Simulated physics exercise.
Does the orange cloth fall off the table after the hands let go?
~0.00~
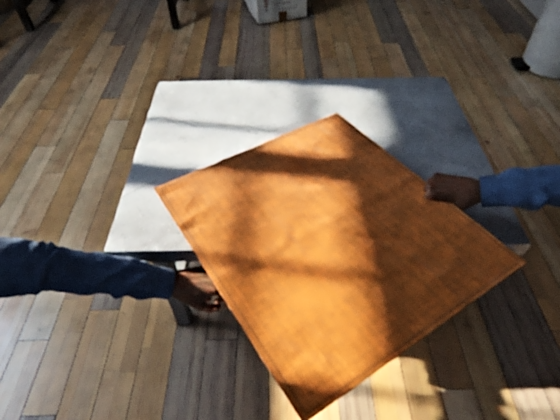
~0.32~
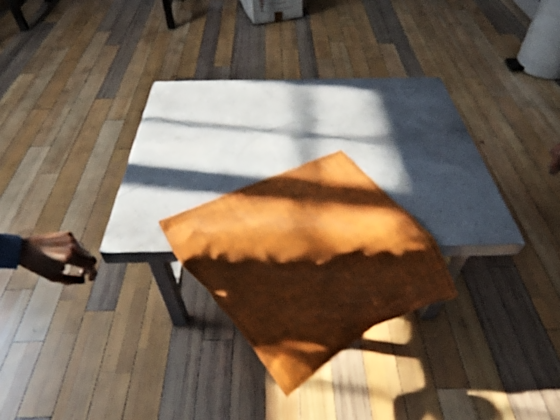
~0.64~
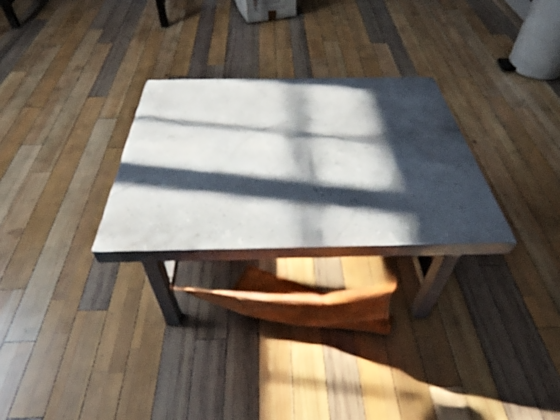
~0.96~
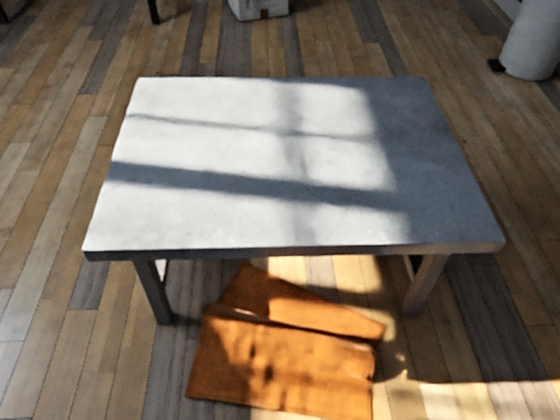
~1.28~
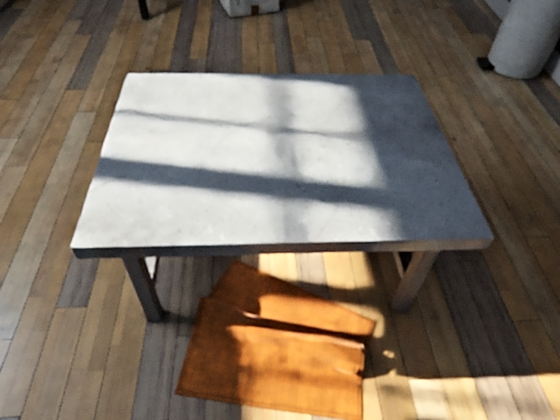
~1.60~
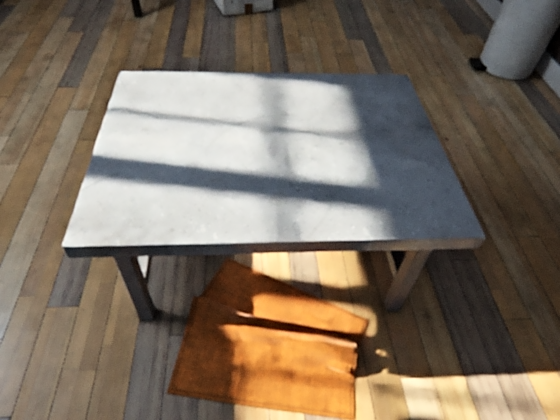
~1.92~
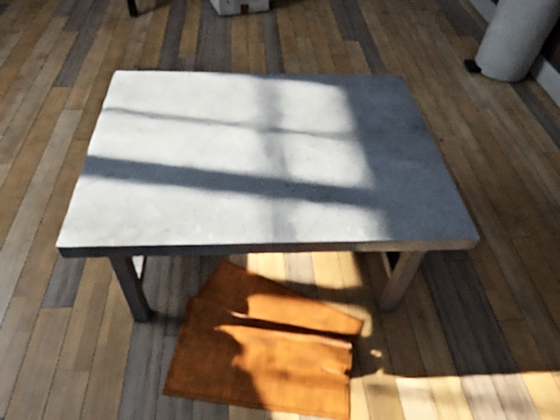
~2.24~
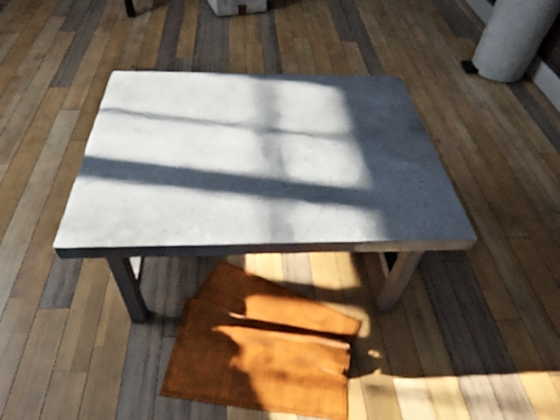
Yes, it slips over the front edge and drops to the floor, where it lies folded and rumpled.
